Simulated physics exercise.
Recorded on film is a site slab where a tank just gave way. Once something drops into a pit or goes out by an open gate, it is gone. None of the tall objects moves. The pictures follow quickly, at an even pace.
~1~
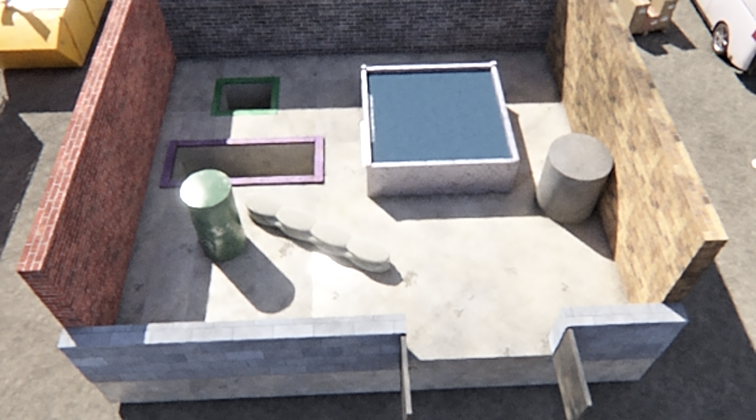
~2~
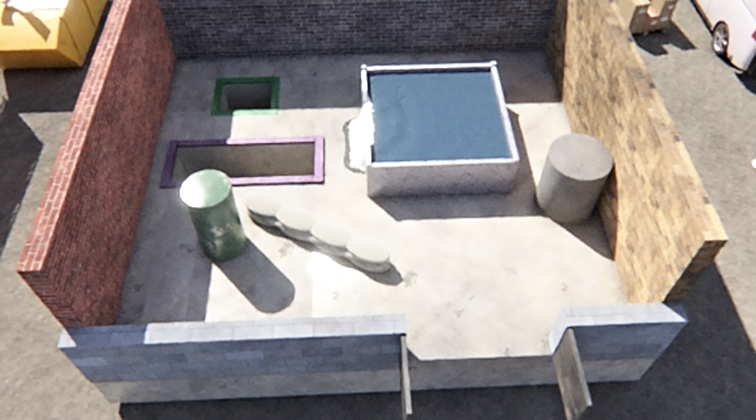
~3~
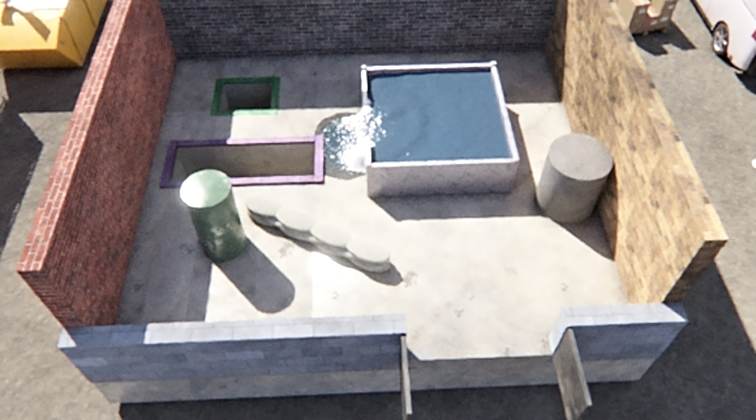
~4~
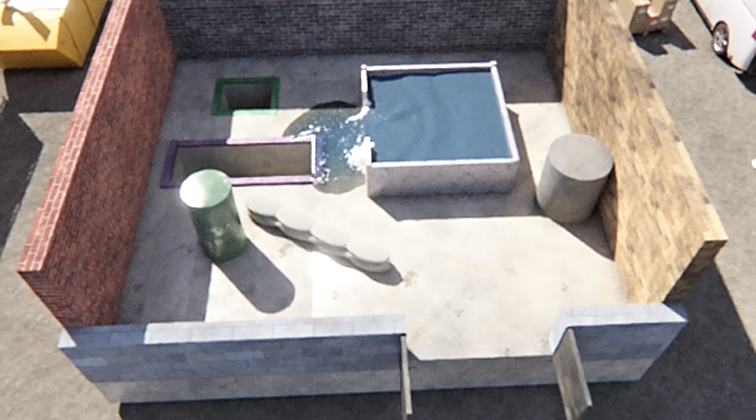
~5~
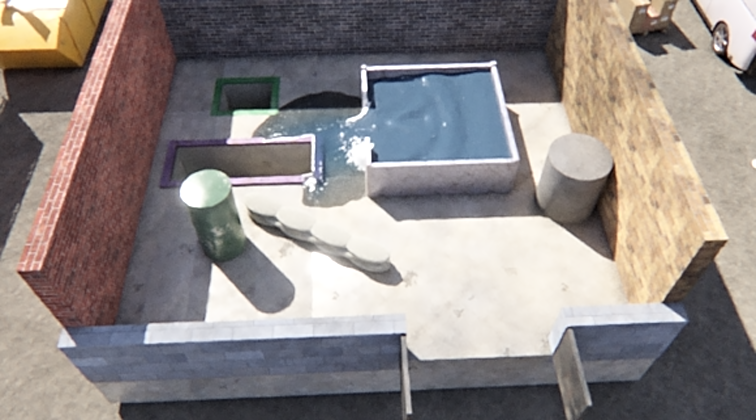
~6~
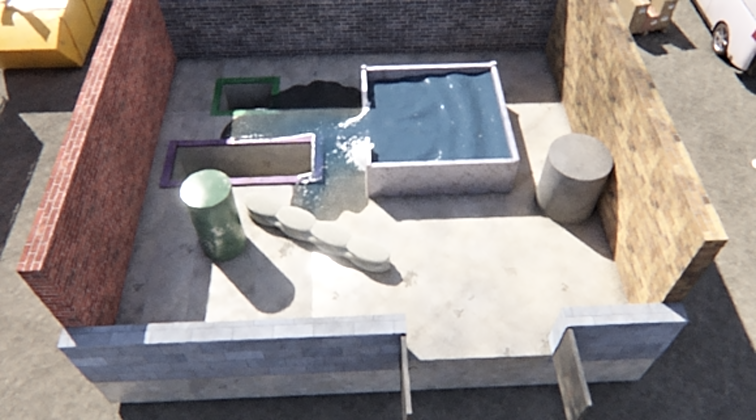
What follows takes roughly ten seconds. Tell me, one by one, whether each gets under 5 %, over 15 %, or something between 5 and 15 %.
One by one: The gate gets under 5 %; the purple pit gets over 15 %; the green pit gets over 15 %.
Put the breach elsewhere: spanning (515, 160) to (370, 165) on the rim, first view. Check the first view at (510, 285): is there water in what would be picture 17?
Short answer - sodden.
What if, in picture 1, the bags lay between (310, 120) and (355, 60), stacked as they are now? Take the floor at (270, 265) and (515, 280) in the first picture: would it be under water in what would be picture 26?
In order, the answers are drenched and parched.
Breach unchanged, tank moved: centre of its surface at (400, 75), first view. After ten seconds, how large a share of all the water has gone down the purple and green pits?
I'd guess purple takes near 12 % and green near 50 %.
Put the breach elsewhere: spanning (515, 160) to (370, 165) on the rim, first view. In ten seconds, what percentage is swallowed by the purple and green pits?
Purple 2 %, green 0 %.
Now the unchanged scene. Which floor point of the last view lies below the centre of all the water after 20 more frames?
It is around (380, 139).
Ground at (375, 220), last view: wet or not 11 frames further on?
Result recorded: Waterlogged.
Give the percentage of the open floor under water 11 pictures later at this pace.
25 %, roughly.
A moment on, water covers 15 % of the floor; the gate 0 %, the purple pit 8 %, the green pit 2 %.
Next, water covers 25 % of the floor; the gate 0 %, the purple pit 15 %, the green pit 6 %.
Then, water covers 30 % of the floor; the gate 0 %, the purple pit 22 %, the green pit 10 %.
Later, water covers 45 % of the floor; the gate 0 %, the purple pit 29 %, the green pit 17 %.
In the end, water covers 70 % of the floor; the gate 0 %, the purple pit 33 %, the green pit 24 %.
